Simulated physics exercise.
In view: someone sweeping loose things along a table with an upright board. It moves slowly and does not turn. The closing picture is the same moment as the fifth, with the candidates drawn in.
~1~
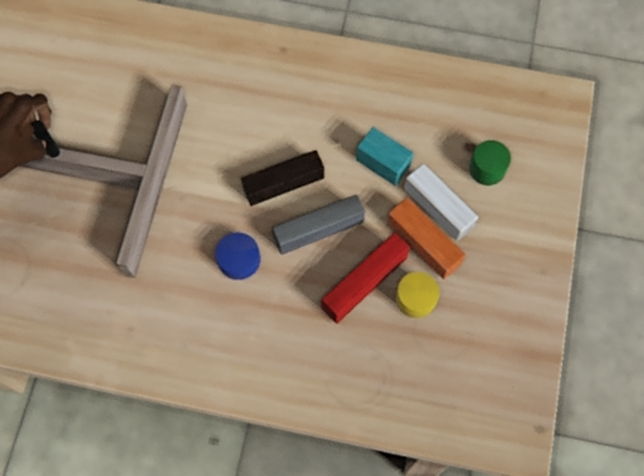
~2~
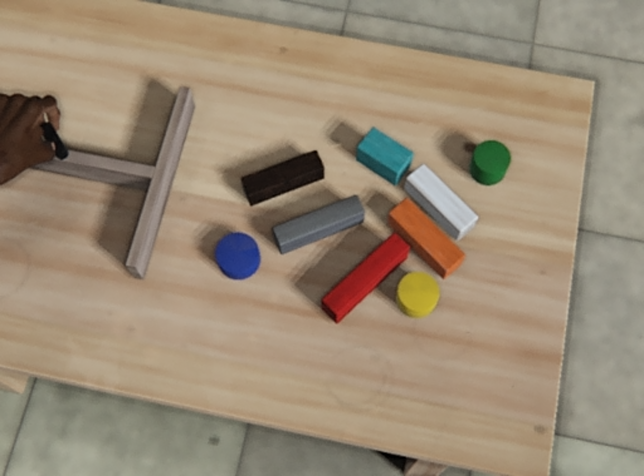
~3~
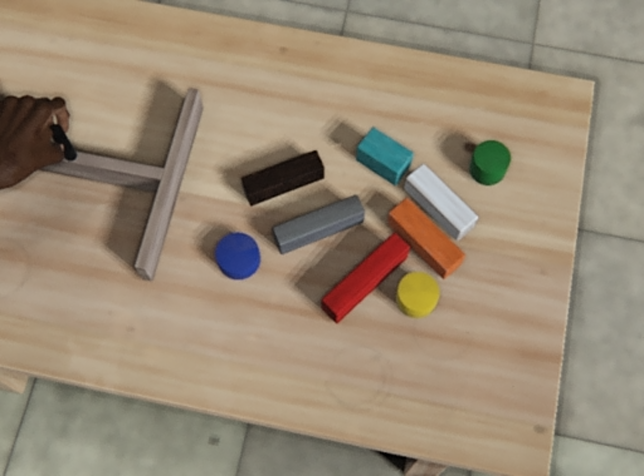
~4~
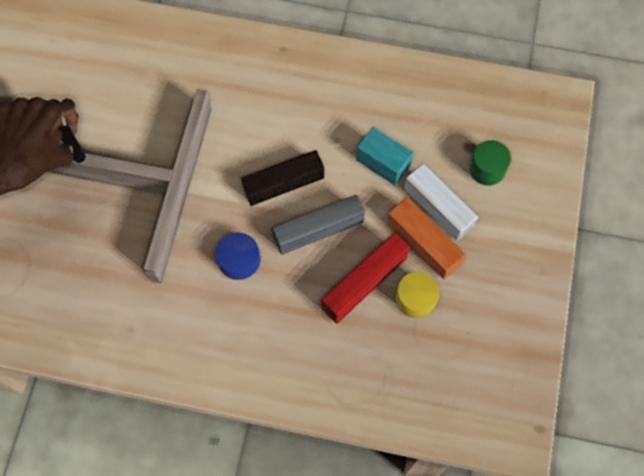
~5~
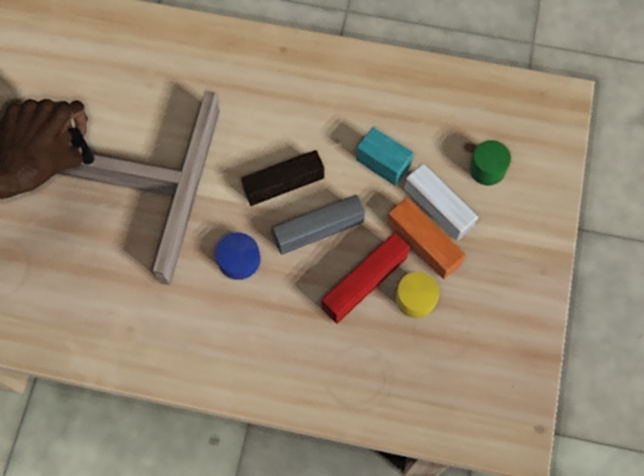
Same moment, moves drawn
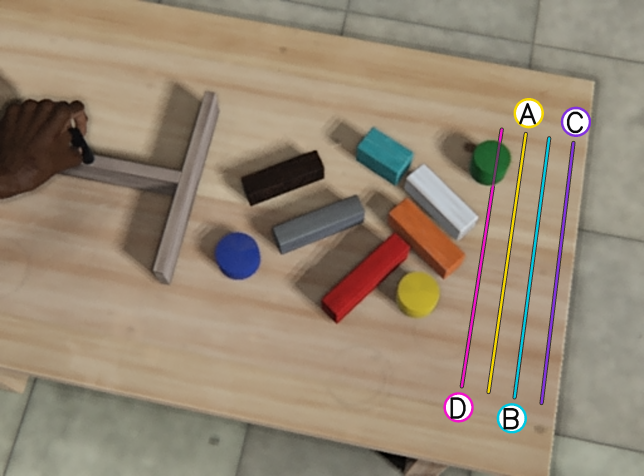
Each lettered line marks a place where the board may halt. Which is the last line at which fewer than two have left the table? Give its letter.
No farther than D.
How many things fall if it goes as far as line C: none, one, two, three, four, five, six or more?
By then, six or more.
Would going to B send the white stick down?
Yes.
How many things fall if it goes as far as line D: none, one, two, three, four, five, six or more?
The count is none.
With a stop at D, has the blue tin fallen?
No.
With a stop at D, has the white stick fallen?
No.
On the marked copy, A at (508, 256); B at (533, 261); C at (558, 266); D at (483, 251).
Following D. Soon after the start, board (291, 198); blue tin (304, 277); black bar (332, 178).
Later, board (399, 219); yellow tin (477, 308); orange bar (484, 265).
In the end, board (484, 235); yellow tin (563, 330); orange bar (567, 287); none fallen.
As for the rest, A drops two; B drops four; C drops six.
